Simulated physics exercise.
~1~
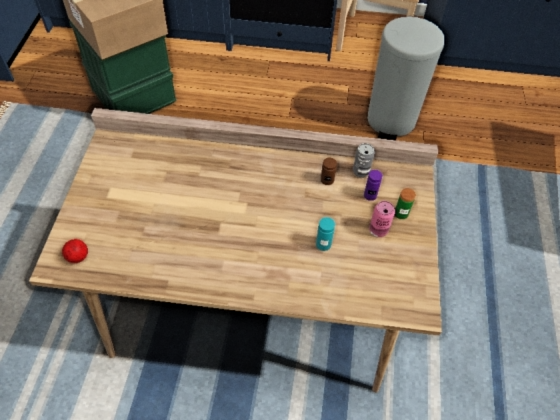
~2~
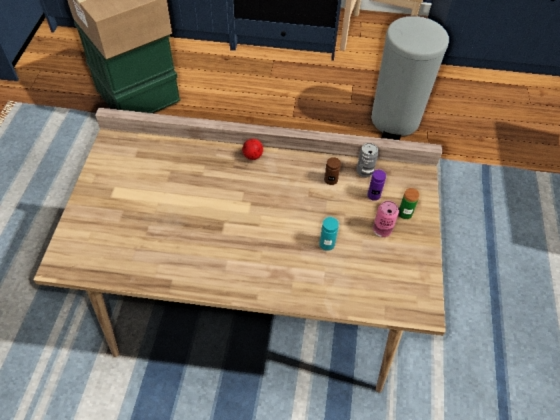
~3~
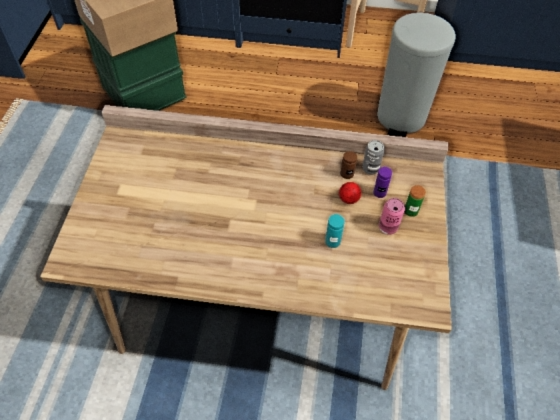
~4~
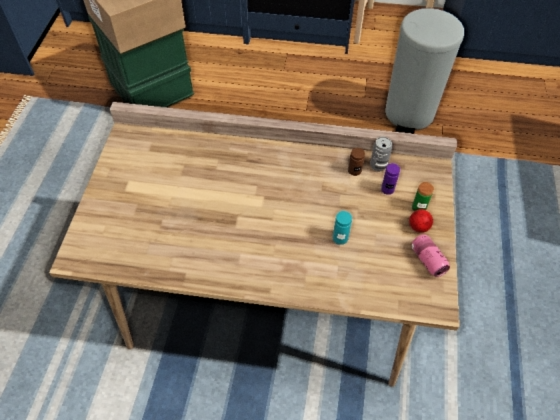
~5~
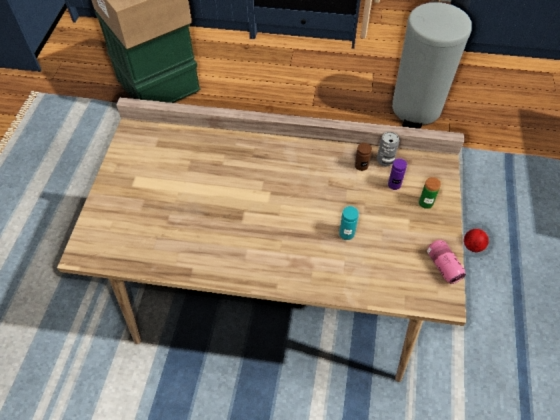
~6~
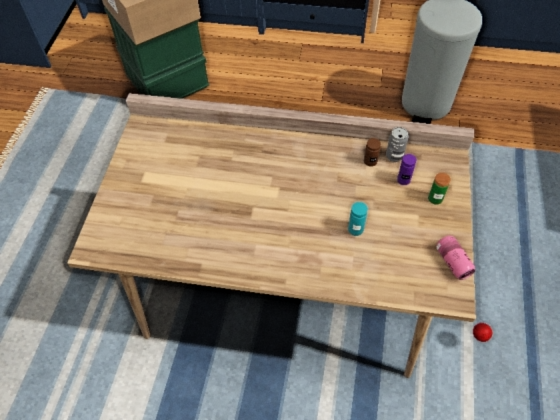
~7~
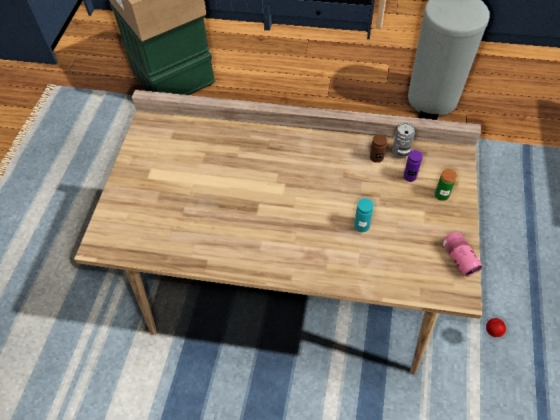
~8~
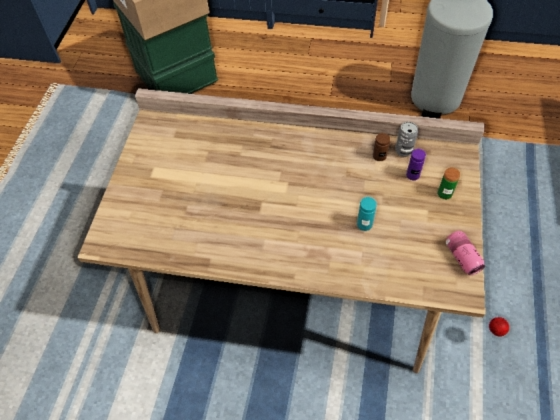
The video shows a red ball rolling across a wooden table to the far rail and back among small containers, shifting a brown shaker slightly and toppling a pink can before dropping off the right edge onto the rug, while the other four containers stay standing in place.
